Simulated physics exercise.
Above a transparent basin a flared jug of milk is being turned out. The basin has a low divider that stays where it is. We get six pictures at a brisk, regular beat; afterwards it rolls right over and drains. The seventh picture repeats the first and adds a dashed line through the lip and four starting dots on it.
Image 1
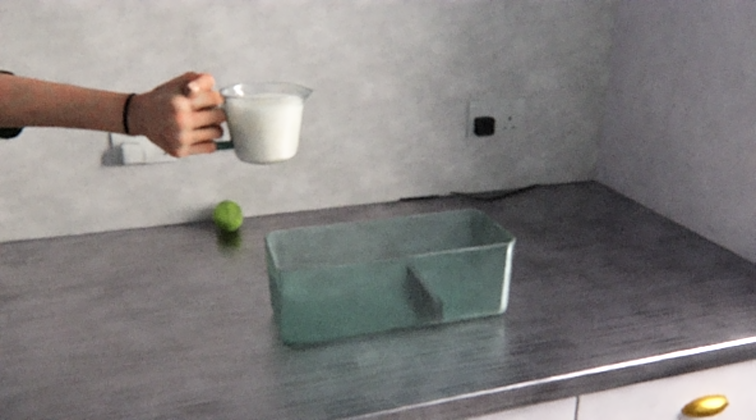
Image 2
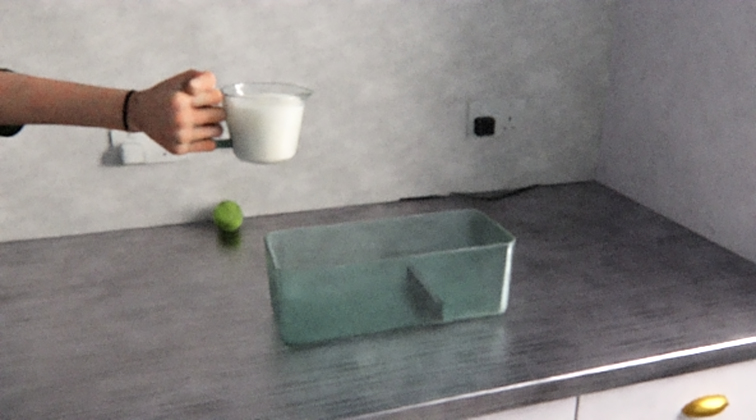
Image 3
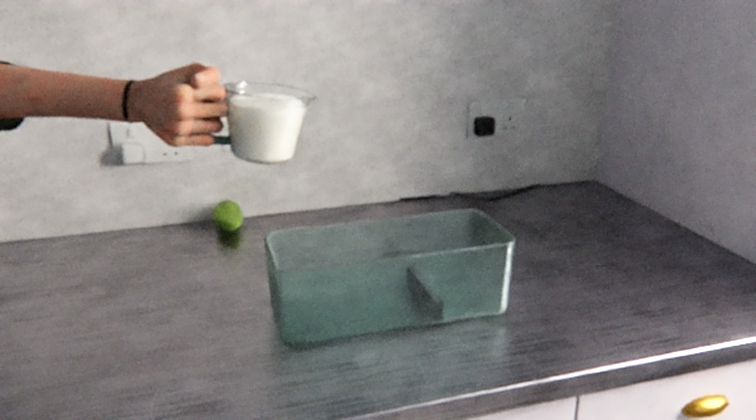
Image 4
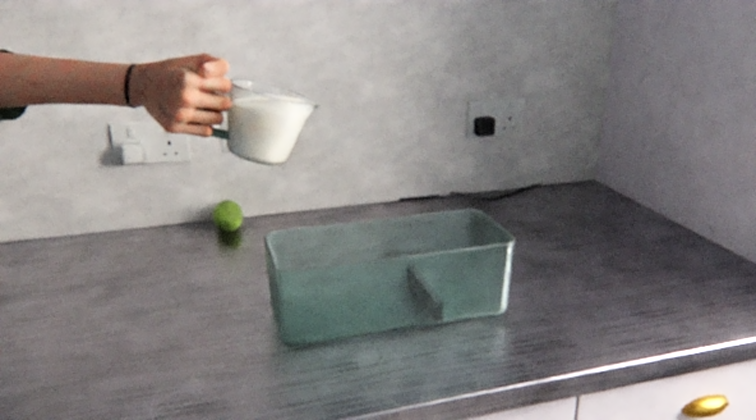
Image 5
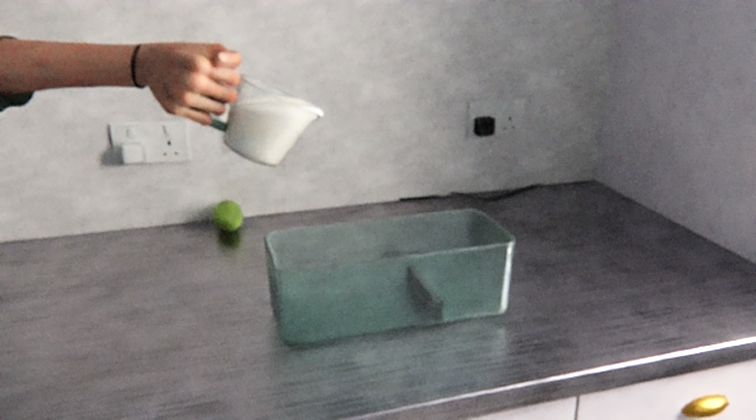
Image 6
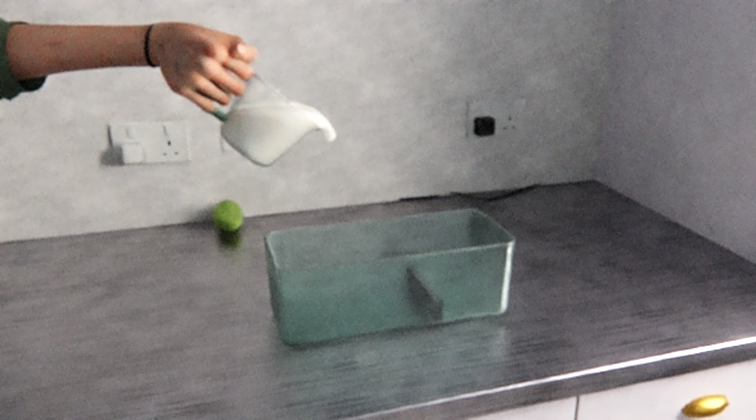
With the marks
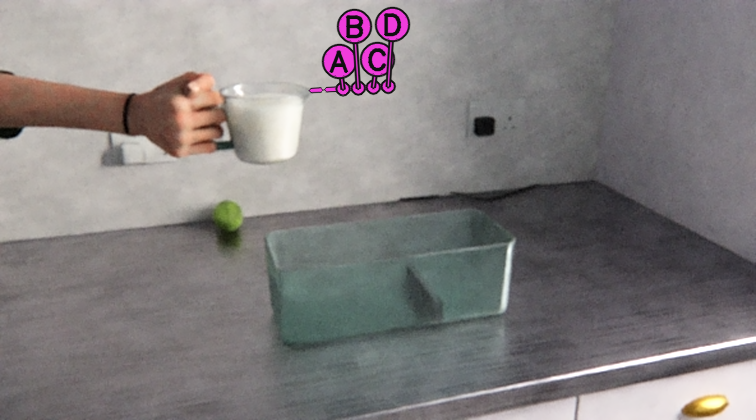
A hand tilts a clear jug rightward above a transparent basin until milk crosses its lip.
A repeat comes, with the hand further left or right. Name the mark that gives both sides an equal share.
The answer is spot D.
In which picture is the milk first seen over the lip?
Picture 5.
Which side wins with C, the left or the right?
More ends on the left.
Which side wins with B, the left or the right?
The left one.
On the marked copy, A at (343, 88); B at (358, 88); C at (373, 87); D at (388, 86).
For spot A, about 86 % ends left of the wall and 10 % right of it; 3 % is lost outside.
For spot B, about 87 % ends left of the wall and 8 % right of it; 5 % is lost outside.
For spot C, about 71 % ends left of the wall and 25 % right of it; 3 % is lost outside.
For spot D, about 50 % ends left of the wall and 48 % right of it.
